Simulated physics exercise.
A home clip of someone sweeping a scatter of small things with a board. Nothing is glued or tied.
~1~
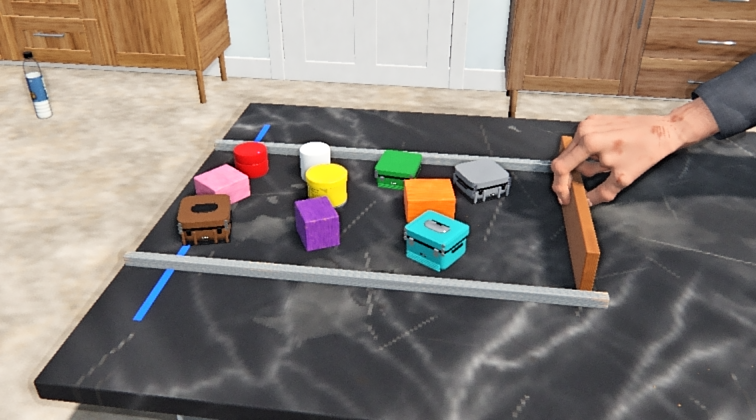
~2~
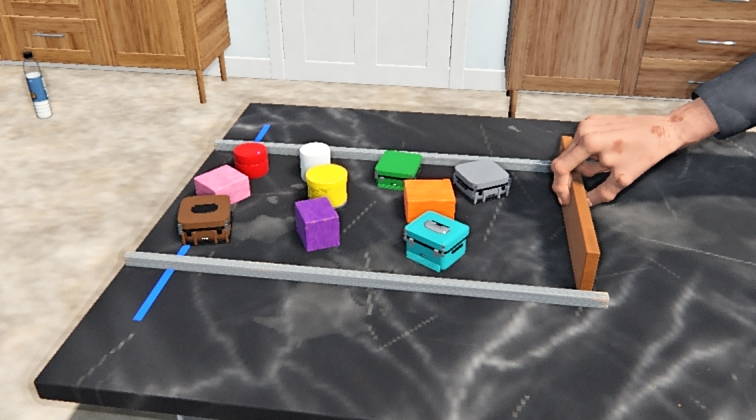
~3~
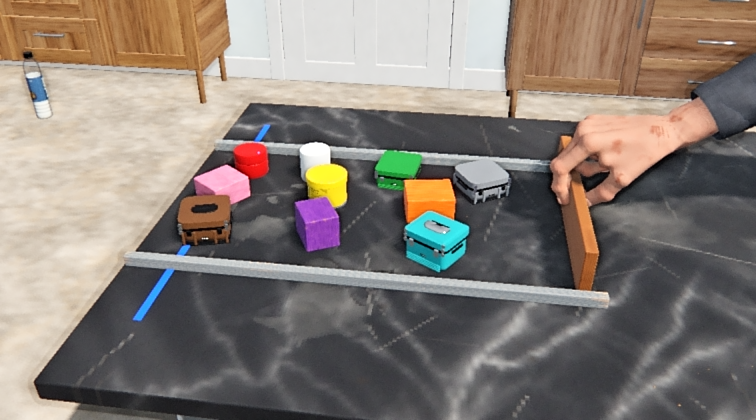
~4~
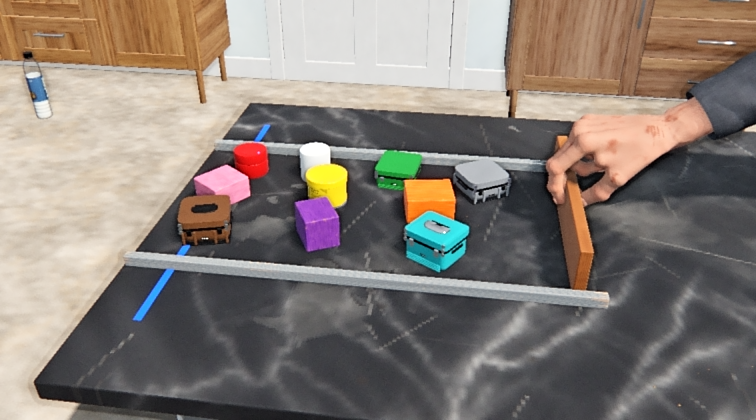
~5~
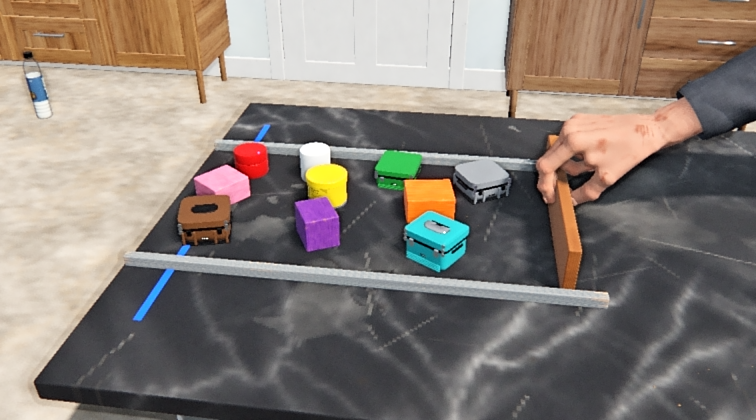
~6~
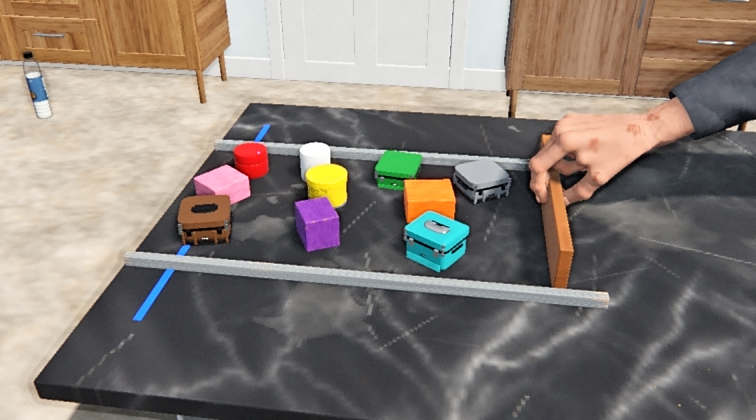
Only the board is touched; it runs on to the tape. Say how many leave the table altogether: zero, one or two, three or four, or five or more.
Here the number that fall off is five or more.
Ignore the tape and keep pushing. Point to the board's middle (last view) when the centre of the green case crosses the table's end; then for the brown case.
About (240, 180), and (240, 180) for the other.
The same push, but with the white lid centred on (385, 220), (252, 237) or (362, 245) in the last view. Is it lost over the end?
In that order, it holds on; falls; does not fall.
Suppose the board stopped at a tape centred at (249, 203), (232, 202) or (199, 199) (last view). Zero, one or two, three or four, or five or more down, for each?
For each place: 3 or 4; more than four; five or over.
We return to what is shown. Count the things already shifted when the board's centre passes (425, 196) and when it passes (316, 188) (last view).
First 4, then 9.
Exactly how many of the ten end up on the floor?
The count is 6.
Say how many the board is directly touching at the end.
It touches 4.
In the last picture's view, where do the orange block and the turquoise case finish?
Near (199, 182) and (165, 227).
Soon after, none off yet; pink block at rest near (223, 187); brown case at rest near (206, 220); red lid at rest near (251, 160).
By the end, the number that fall off is five or more; fallen, green case, yellow pot, white lid, red lid, brown case and pink block.
